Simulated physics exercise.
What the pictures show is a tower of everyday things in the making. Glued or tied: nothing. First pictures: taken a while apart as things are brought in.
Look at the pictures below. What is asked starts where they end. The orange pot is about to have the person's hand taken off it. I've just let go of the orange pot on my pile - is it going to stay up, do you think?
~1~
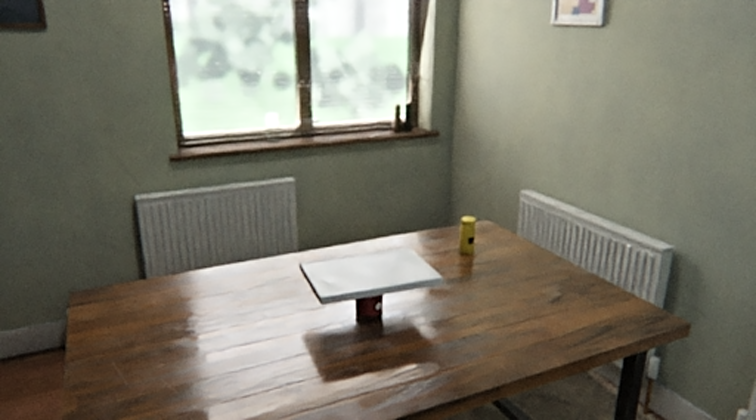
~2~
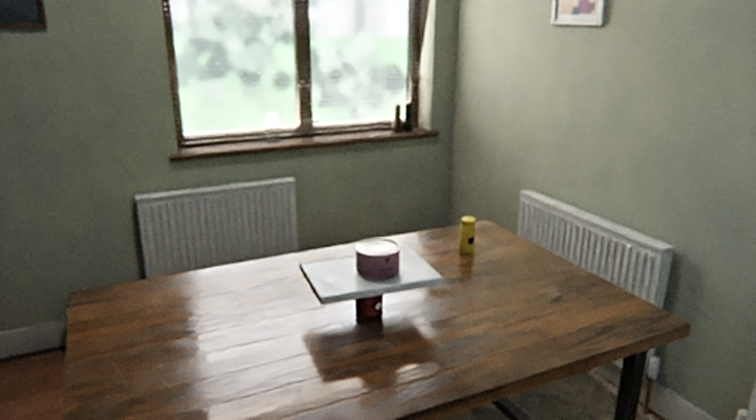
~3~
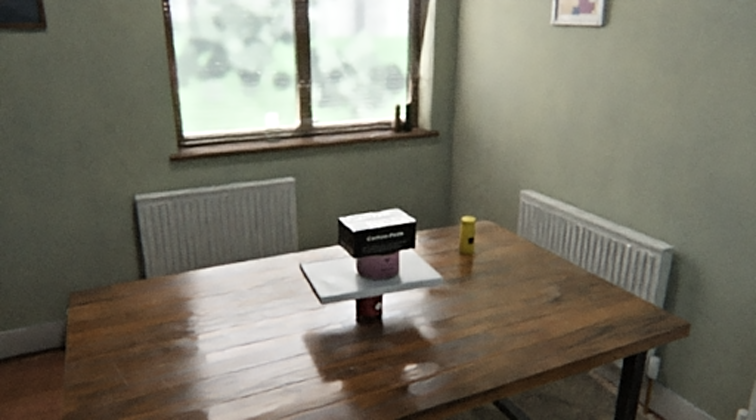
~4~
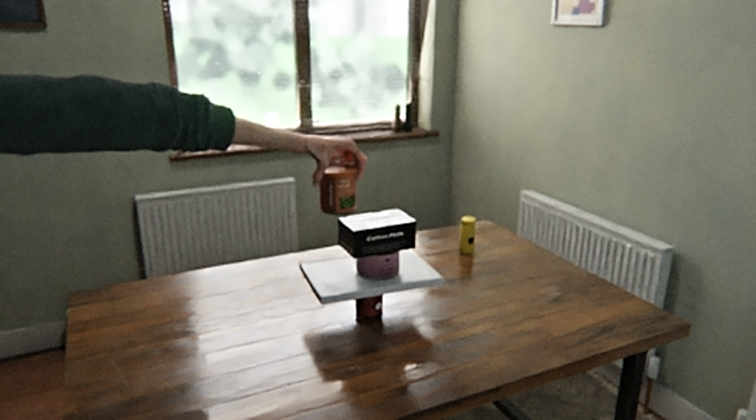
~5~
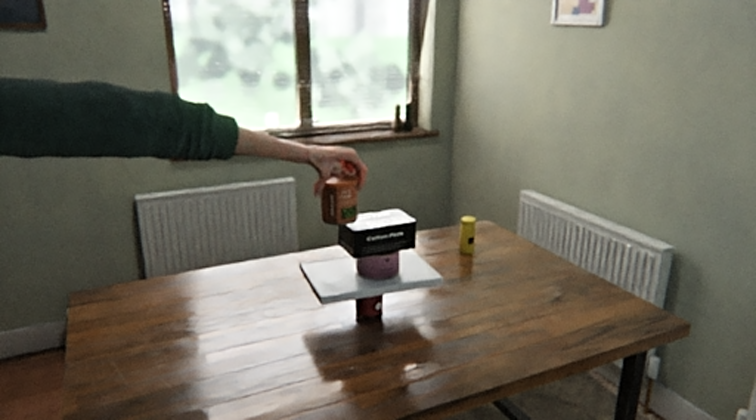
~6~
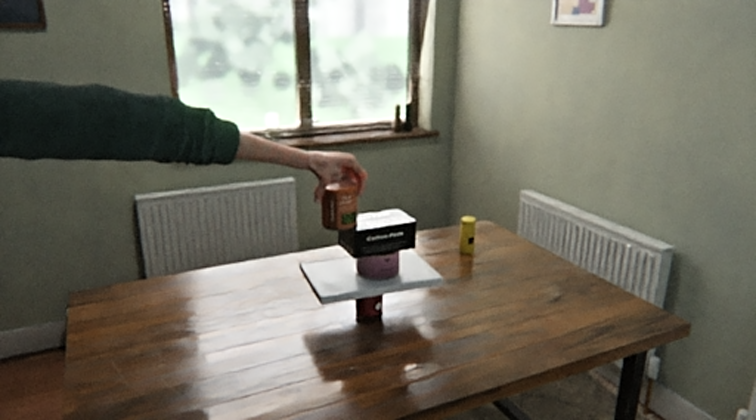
No. The build does not stay upright.
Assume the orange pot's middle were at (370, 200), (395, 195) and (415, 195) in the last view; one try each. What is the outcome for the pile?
Attempt one, the pile survives; attempt two, it survives; attempt three, it falls over.
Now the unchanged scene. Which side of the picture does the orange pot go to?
It shifts to the viewer's left.
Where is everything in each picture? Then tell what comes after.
In the first picture, the last thing is not in view yet; yellow shaker (468, 235).
In the second picture, the last thing is not in view yet.
In the third picture, the last thing is not in view yet.
In the fourth picture, coming down; orange pot (338, 189); pink tub (378, 259).
In the fifth picture, coming down; orange pot (339, 199); white tray (369, 273).
In the sixth picture, set down, still held; orange pot (339, 205); yellow shaker (468, 235).
Then, 0.50 s on from there, orange pot now fallen; black box turned 21° from how it was put; pink tub turned 21° from how it was put.
Then, 0.80 s on from there, black box turned 19° from how it was put; pink tub shifted a little.
In the end, fallen, orange pot; toppled in the pile, black box; the other 4 unmoved. At the end, from the last picture's camera, orange pot near (205, 337). The pile comes apart.
